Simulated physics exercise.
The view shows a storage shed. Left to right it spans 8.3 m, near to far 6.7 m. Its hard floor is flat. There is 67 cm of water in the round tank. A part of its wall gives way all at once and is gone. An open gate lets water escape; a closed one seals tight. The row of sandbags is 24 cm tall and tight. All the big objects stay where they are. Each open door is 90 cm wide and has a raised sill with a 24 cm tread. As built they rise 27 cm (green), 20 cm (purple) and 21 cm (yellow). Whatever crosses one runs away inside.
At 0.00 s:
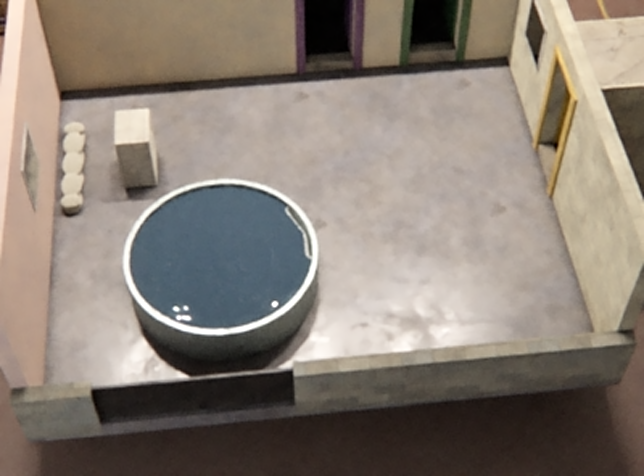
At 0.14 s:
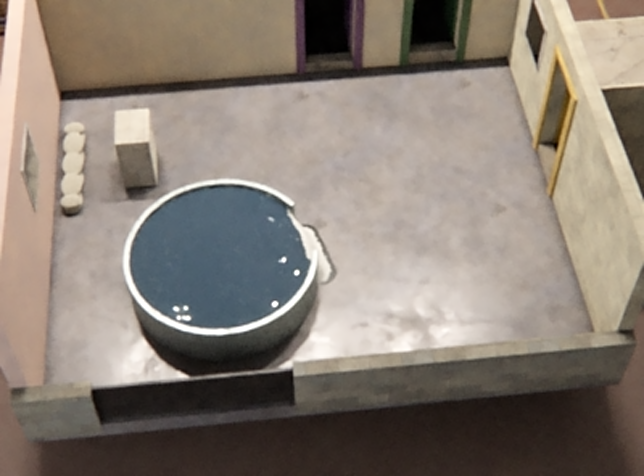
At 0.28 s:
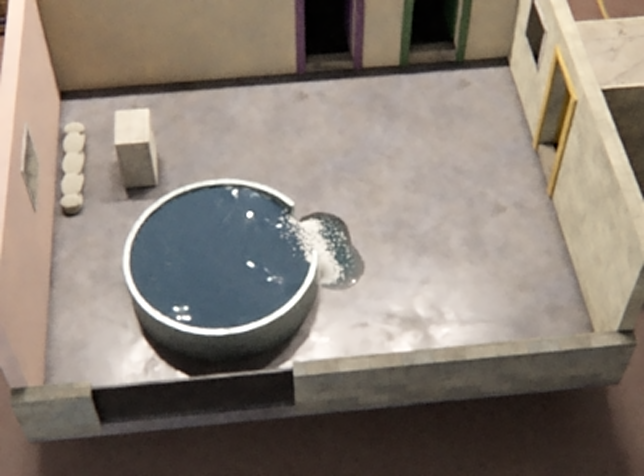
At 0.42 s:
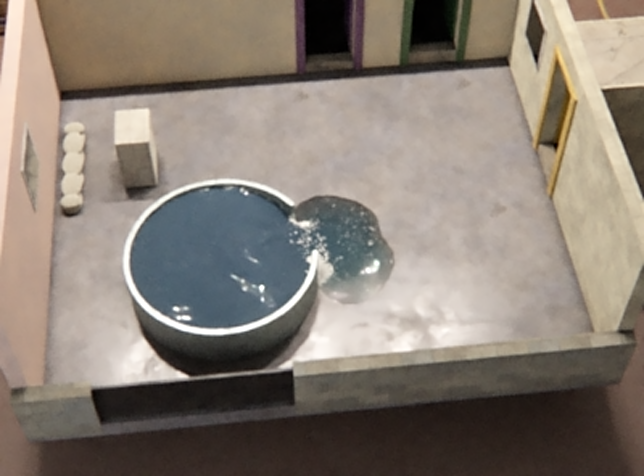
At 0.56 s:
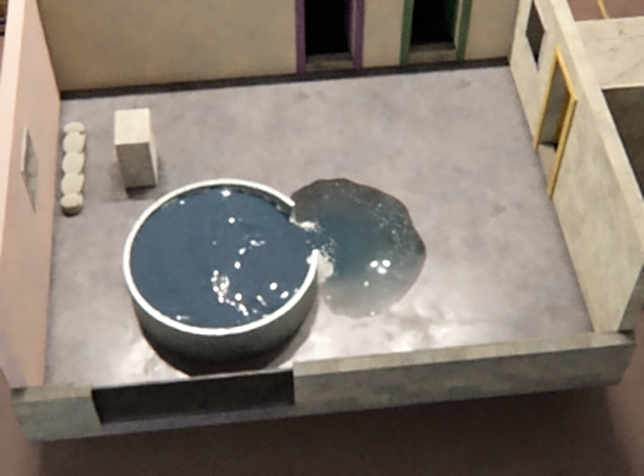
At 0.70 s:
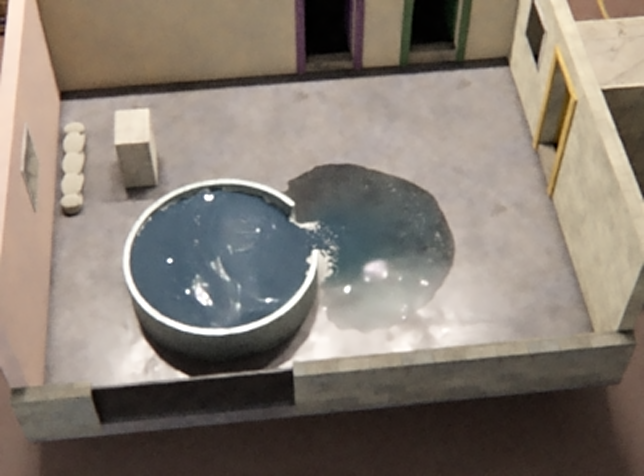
Dark water pouring through a gap in the right side of a round tank, spreading in a widening pool across a bare grey floor.
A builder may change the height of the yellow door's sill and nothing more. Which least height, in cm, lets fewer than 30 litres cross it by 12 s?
At least 16 cm or so.
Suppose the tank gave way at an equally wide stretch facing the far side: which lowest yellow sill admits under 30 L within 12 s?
Then roughly 6.0 cm.
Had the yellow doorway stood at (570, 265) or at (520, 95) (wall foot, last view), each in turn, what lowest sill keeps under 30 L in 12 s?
About 16 and 14.5 cm.
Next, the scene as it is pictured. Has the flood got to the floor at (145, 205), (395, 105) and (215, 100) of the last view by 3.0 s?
In turn: Still dry, under water, still dry.
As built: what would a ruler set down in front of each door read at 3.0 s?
Depths in cm: Green 13, purple 3, yellow 22.
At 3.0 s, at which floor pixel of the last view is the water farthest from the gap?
At about (507, 57).
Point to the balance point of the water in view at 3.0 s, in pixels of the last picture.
Around (331, 245).
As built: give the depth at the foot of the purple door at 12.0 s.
About 7.5 cm.
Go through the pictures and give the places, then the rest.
In the first picture, still water, 67 cm deep, in the round tank at (221, 256); the yellow door at (553, 130) is dry.
In the second picture, the front is at a hidden place, 0.3 m from the gap at (307, 246); 0.2 m2 of floor is wet, 67 cm left at the back.
In the third picture, the gap is at (307, 248), the front 0.8 m out at (340, 225); the back of the round tank holds 67 cm.
In the fourth picture, the gap is at (307, 248), the front 1.3 m out at (372, 220); the back of the round tank holds 67 cm.
In the fifth picture, the front is at (399, 209), 1.8 m from the gap at (307, 248); 3.7 m2 of floor is wet, 67 cm left at the back.
In the sixth picture, the front is at (430, 201), 2.3 m from the gap at (307, 248); 5.4 m2 of floor is wet, 67 cm left at the back; 2.1 m in a straight line remain to the yellow door at (553, 130).
After 1.4 s water covers 30 % of the floor, deepest (34 cm) near (309, 243); 2 cm at the yellow door, 0 litres in over its 21 cm sill.
After 3.0 s water covers 50 % of the floor, deepest (38 cm) near (509, 64); 22 cm at the yellow door, 2 litres in over its 21 cm sill.
After 12.0 s water covers 100 % of the floor, deepest (12 cm) near (90, 132); 11 cm at the yellow door, 3 litres in over its 21 cm sill.
At the yellow door as built, the water arrived by 1.4 s and peaked near 24 cm at 2.6 s.
With a sill of 13 cm, 80 litres would have come in within the 12 s; with 20.5 cm, 5 litres. So under 30 litres takes about 16 cm.
